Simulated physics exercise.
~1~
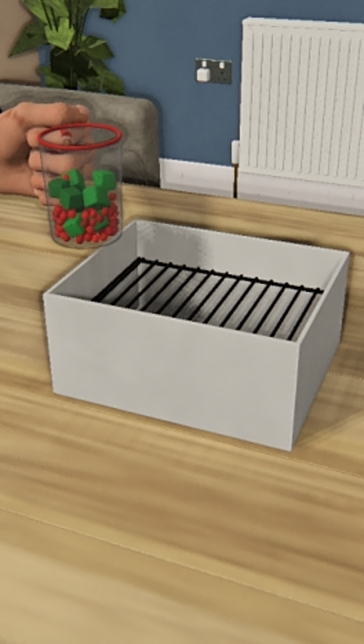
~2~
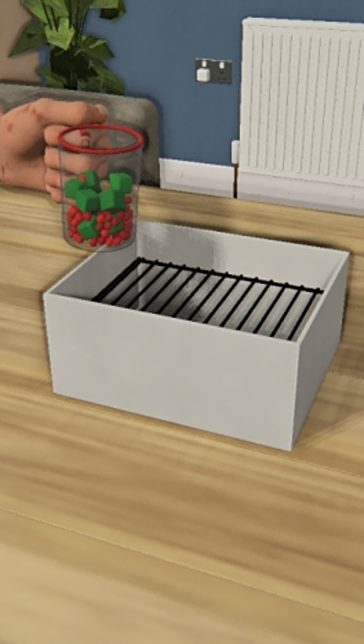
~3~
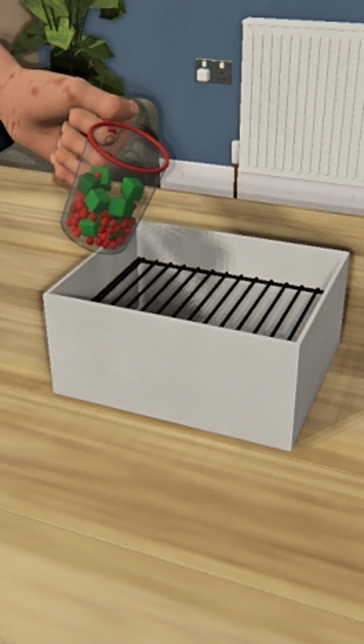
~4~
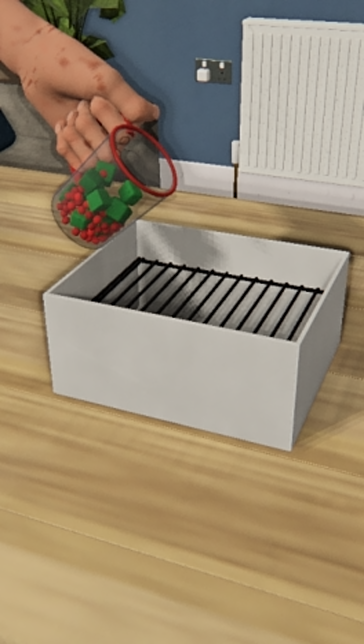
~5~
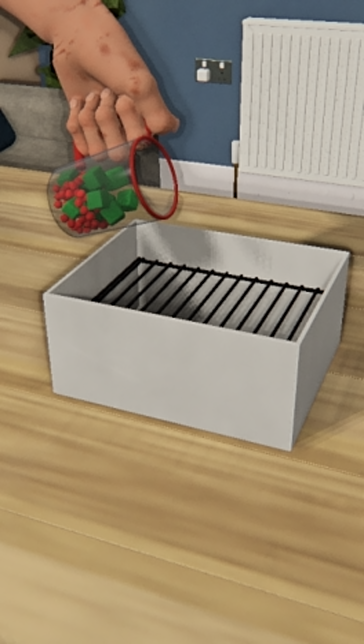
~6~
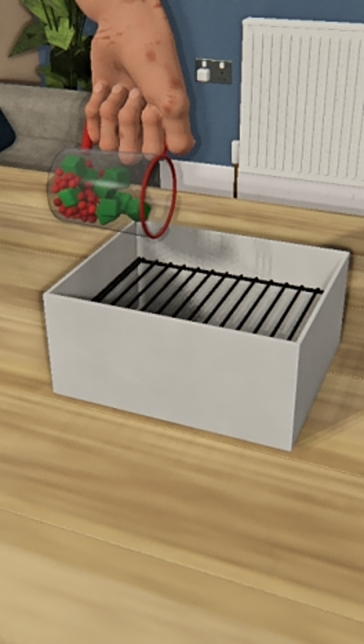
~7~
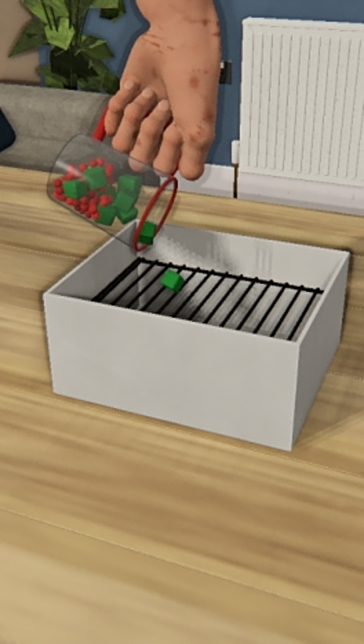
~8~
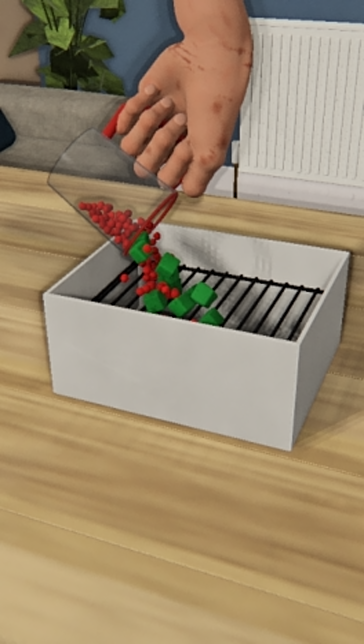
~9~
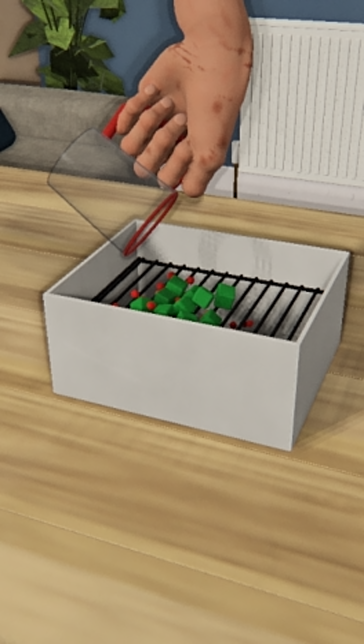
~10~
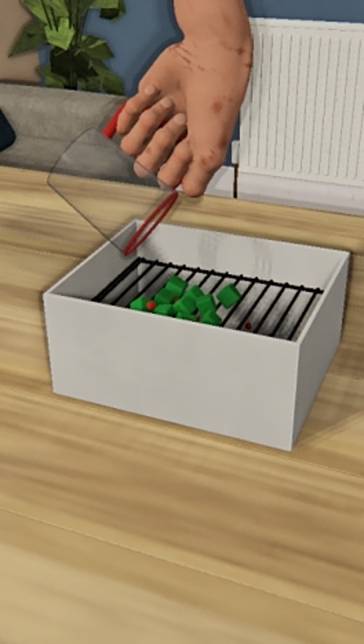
The footage shows a hand tilting a clear, red-rimmed cup of small red balls and larger green cubes over a white box, emptying it onto a black wire rack, where the green cubes stay on top while nearly all the red balls drop through.
